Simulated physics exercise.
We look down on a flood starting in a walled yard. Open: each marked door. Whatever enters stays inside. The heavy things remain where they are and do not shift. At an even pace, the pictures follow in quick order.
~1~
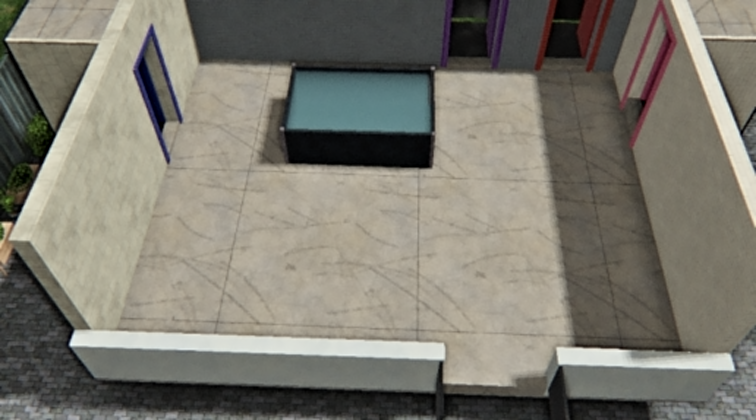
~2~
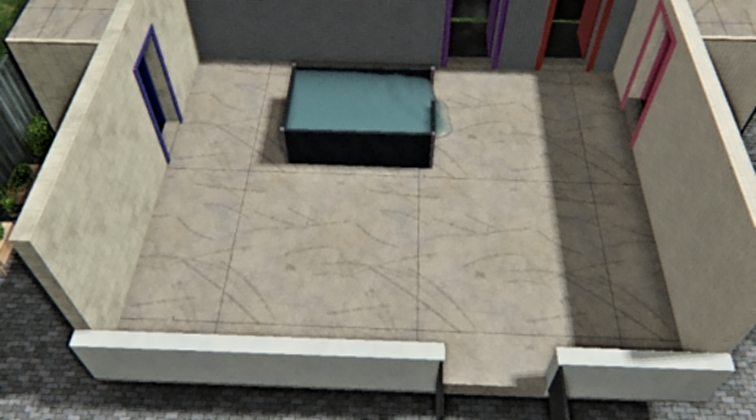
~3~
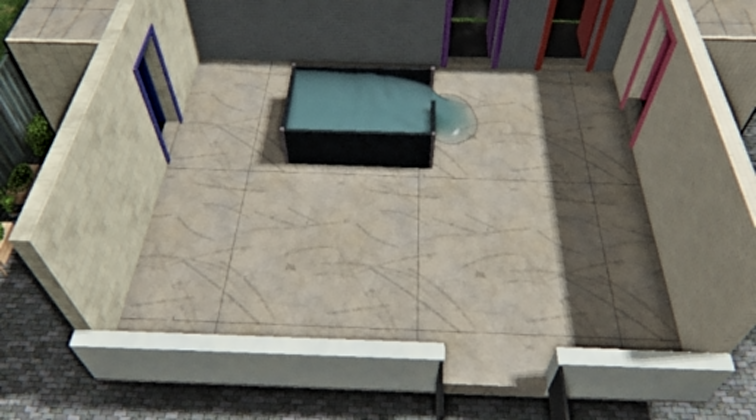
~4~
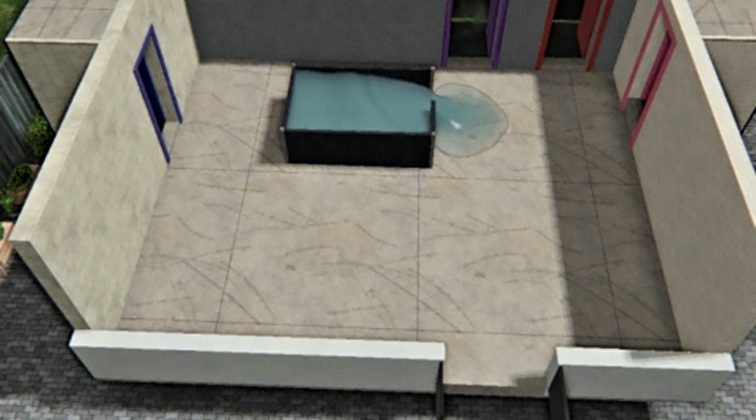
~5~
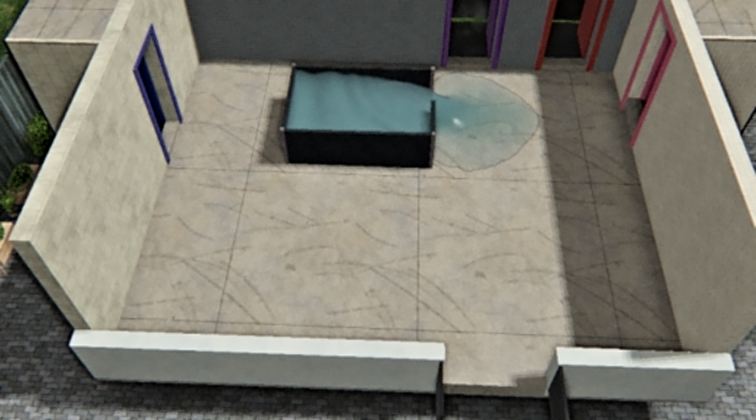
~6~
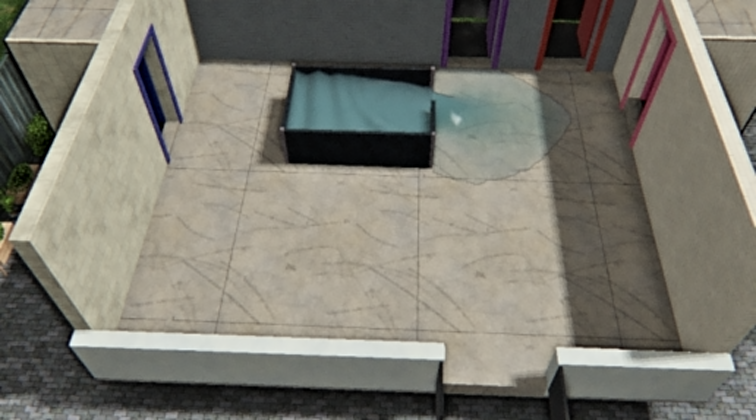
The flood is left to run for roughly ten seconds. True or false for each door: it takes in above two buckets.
The red door, true; the blue door, false; the purple door, true; the pink door, false.
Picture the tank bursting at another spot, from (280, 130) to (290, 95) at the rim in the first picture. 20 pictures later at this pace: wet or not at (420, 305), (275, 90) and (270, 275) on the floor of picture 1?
Sequence: Spared / wetted / spared.
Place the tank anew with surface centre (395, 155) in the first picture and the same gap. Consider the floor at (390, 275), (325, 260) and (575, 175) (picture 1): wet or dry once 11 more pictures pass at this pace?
In that order: Not reached, not reached, reached by the flood.
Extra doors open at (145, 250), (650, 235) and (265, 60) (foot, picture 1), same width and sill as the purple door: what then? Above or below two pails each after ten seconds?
Taking them as listed, the first doesn't reach the limit, the second gets past the limit and the third doesn't reach the limit.
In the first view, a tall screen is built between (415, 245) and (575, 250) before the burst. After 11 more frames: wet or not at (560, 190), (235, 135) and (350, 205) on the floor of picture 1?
Taking the points in order, they are inundated, high and dry and high and dry.
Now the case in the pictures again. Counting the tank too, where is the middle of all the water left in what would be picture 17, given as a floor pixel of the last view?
Estimate: (439, 126).
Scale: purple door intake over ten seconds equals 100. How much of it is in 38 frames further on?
Roughly 95 per cent.
A moment on, water covers 20 % of the floor; the red door wet at the sill, nothing in, the blue door not reached, the purple door under two buckets in, the pink door wet at the sill, nothing in.
Next, water covers 25 % of the floor; the red door under two buckets in, the blue door not reached, the purple door over two buckets in, the pink door wet at the sill, nothing in.
Then, water covers 30 % of the floor; the red door over two buckets in, the blue door not reached, the purple door over two buckets in, the pink door wet at the sill, nothing in.
Later, water covers 45 % of the floor; the red door far over two buckets in, the blue door not reached, the purple door over two buckets in, the pink door wet at the sill, nothing in.
In the end, water covers 70 % of the floor; the red door far over two buckets in, the blue door not reached, the purple door over two buckets in, the pink door wet at the sill, nothing in.
